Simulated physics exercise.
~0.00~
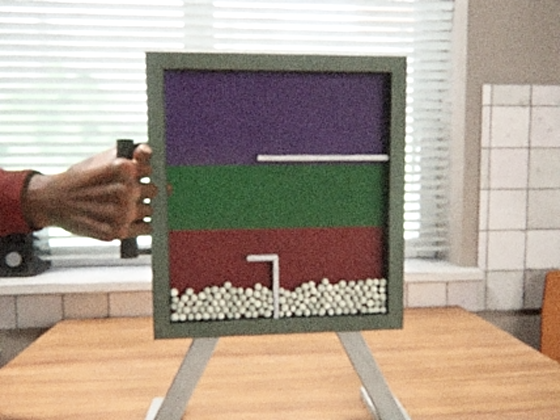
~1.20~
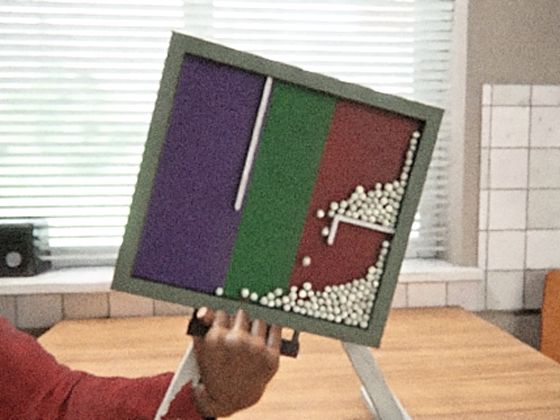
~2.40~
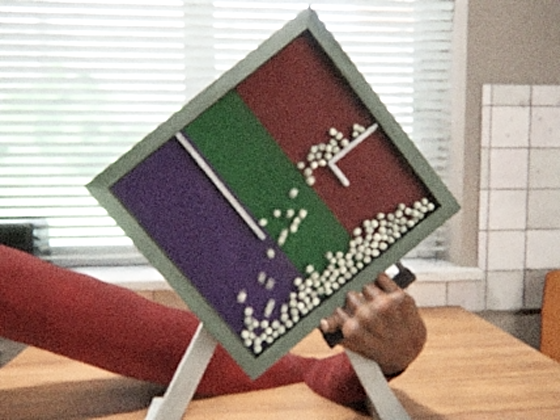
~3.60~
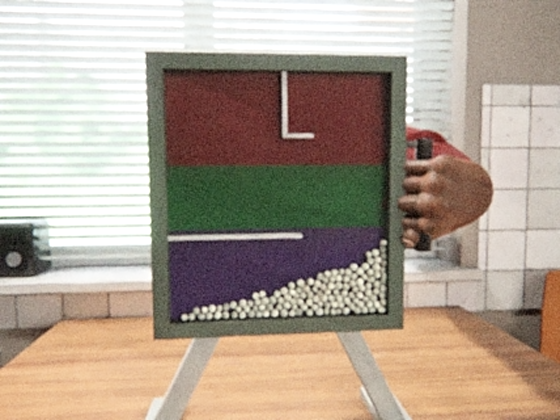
On a wooden table, a hand turns a framed box anticlockwise until white balls settle in purple.
